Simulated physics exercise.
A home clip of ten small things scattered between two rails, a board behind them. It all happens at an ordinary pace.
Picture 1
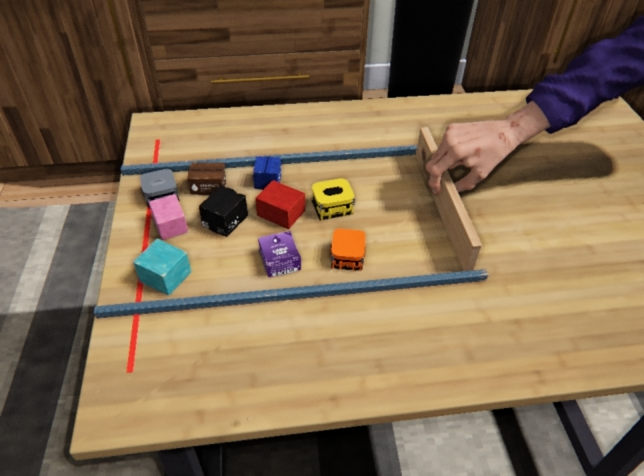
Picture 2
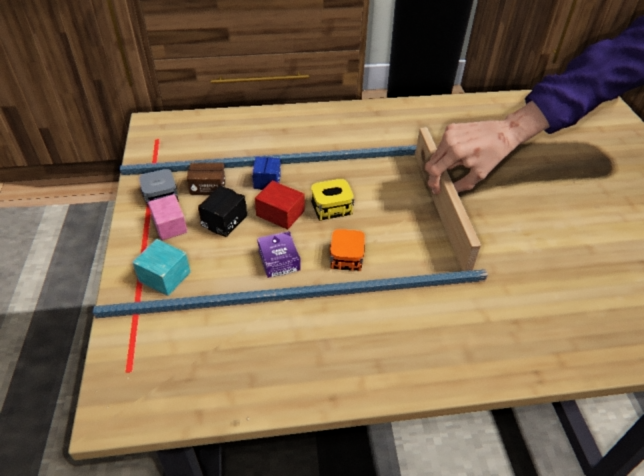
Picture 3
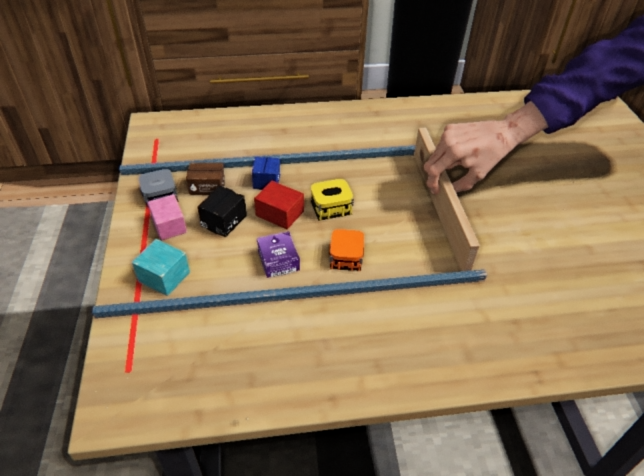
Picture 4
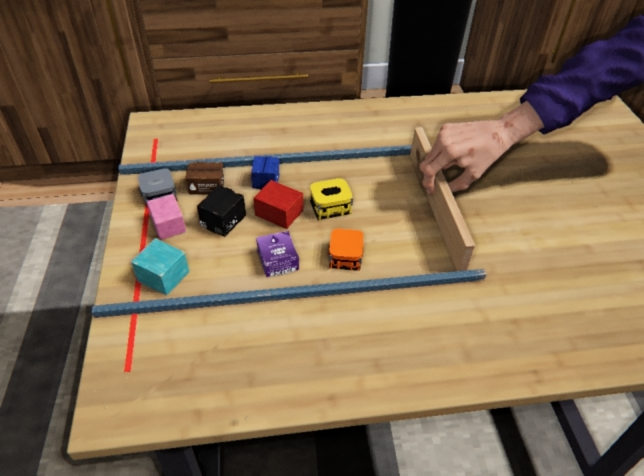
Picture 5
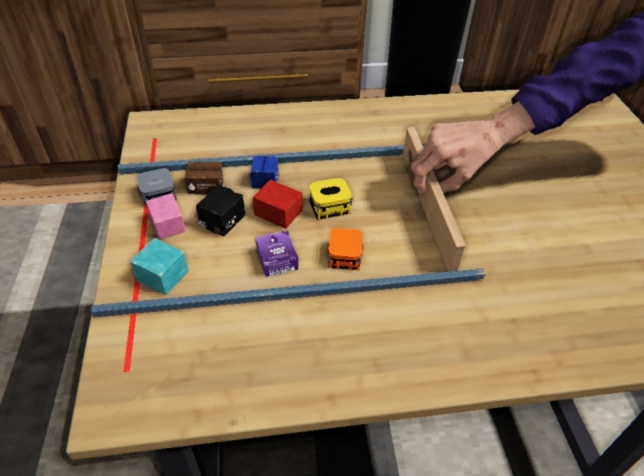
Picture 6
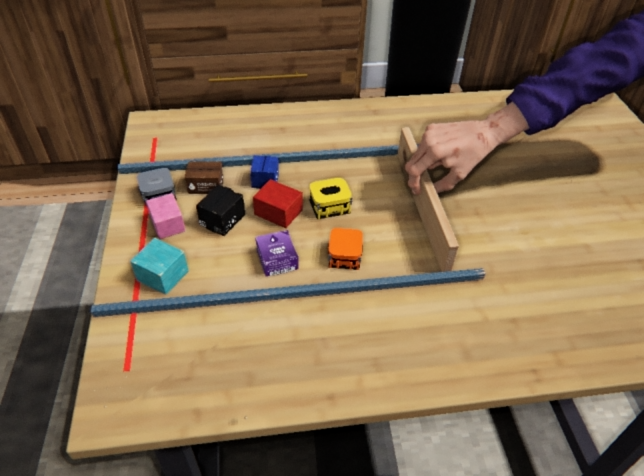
A hand in a purple sleeve held a wooden board upright between two blue rails, then slid it a little to the left, while the small colourful blocks and boxes stayed where they were.
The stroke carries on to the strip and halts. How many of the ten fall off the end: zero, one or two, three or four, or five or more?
The number that fall off is five or more.
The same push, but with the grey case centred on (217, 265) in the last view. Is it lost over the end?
It goes over.
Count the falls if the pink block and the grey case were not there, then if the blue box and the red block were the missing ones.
5 in the first case, 5 in the second.
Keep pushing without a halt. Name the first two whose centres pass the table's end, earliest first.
Earliest first: The pink block, then the black box.
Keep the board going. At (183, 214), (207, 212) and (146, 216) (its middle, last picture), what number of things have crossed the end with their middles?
The counts: 4, 1 and 7.
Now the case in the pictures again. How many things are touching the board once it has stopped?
3 of them.
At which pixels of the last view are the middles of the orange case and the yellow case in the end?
The orange case stops around (120, 271); the yellow case around (124, 212).
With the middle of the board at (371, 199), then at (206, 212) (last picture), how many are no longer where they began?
The counts are 0 and 10.
Soon after, none off yet; grey case at rest near (157, 188); turquoise block at rest near (160, 266); pink block at rest near (166, 216).
Then, none off yet; grey case at rest near (157, 188); turquoise block moved a little near (144, 269); pink block moved about its own width near (112, 224).
At rest, the number that fall off is five or more; fallen, red block, purple box, black box, brown box, pink block, turquoise block and grey case.
